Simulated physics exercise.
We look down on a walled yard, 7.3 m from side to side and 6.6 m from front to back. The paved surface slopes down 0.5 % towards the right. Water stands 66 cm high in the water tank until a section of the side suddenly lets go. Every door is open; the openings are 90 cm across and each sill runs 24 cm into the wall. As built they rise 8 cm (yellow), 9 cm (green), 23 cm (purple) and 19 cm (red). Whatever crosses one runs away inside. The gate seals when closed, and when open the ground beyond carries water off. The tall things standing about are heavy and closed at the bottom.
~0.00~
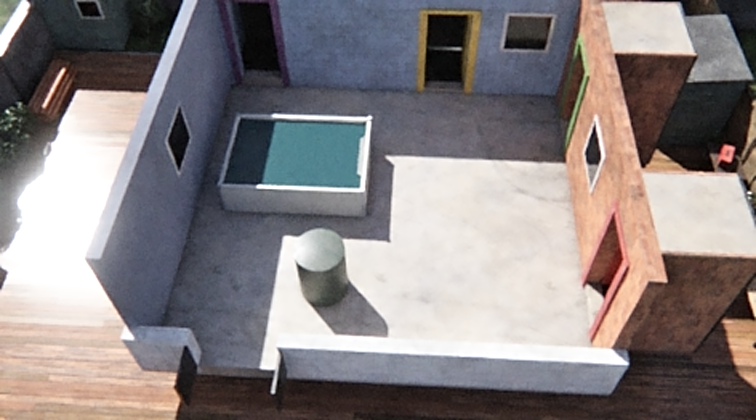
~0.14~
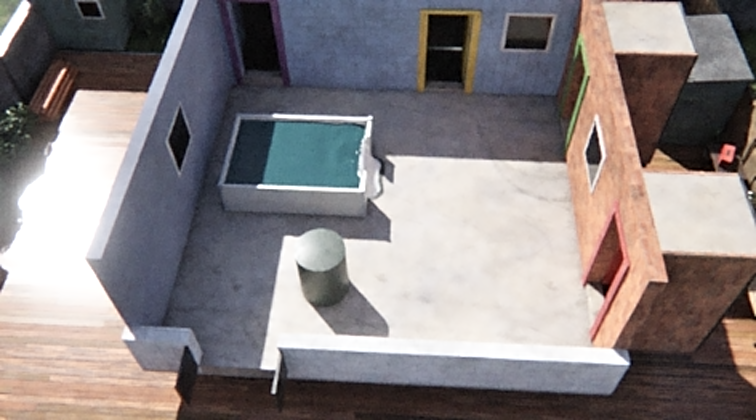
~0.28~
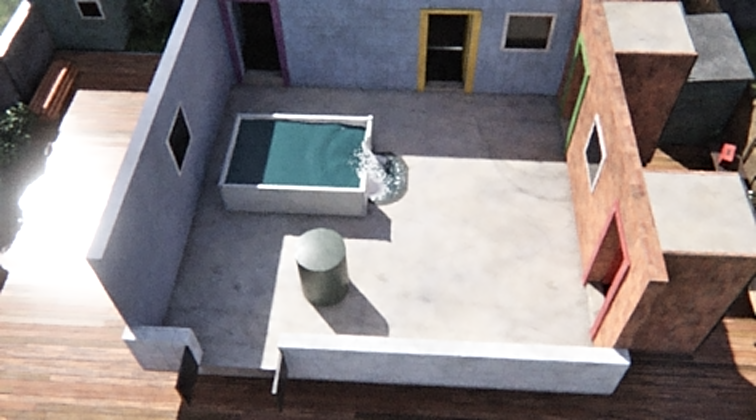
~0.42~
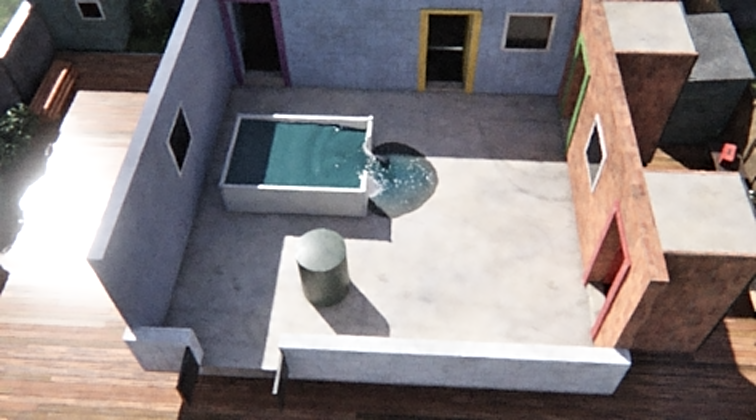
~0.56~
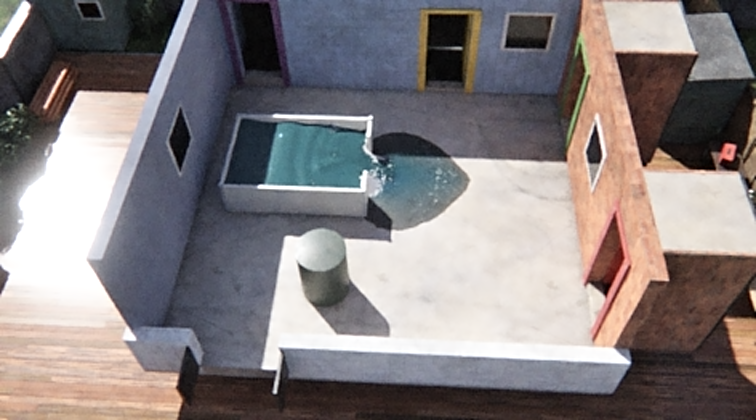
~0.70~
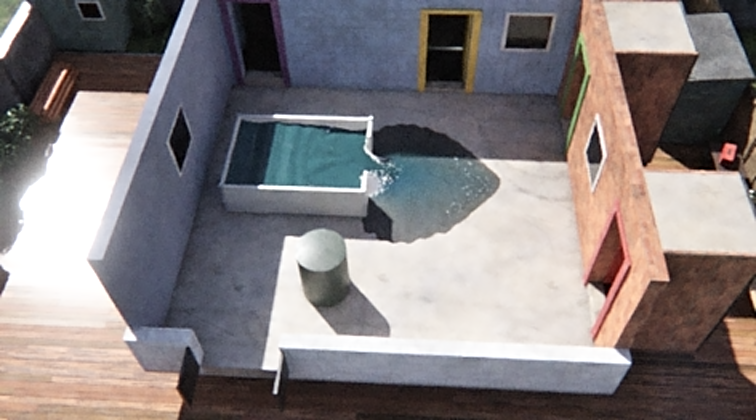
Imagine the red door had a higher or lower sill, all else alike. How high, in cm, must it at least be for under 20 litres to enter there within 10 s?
Close to 11 cm is just enough.
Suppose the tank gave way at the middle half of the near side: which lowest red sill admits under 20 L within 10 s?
About 6.5 cm.
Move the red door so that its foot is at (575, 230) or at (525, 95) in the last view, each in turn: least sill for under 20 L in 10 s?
Roughly 16 and 14.5 cm.
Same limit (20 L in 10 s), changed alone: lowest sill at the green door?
Roughly 16 cm at green.
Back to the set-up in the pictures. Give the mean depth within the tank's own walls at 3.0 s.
About 36 cm.
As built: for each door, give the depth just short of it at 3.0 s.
Depths in cm: Yellow 5, green 19, purple 0, red 14.
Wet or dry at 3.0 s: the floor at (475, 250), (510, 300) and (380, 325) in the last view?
In that order: Under water, under water, dry.
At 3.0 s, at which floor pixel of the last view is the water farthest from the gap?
At about (594, 371).
After 1.4 s water covers 30 % of the floor, deepest (37 cm) near (376, 178); it has not reached the red door.
After 3.0 s water covers 45 % of the floor, deepest (28 cm) near (555, 104); 14 cm at the red door, 0 litres in over its 19 cm sill.
After 10.0 s water covers 90 % of the floor, deepest (11 cm) near (580, 278); 10 cm at the red door, 0 litres in over its 19 cm sill.
At the red door as built, the water arrived by 2.2 s and peaked near 16 cm at 6.4 s.
Run again over the same 10 s with other heights there, 35 litres in over 9.5 cm, 5 litres over 13 cm. The limit of 20 litres is kept from about 11 cm up.
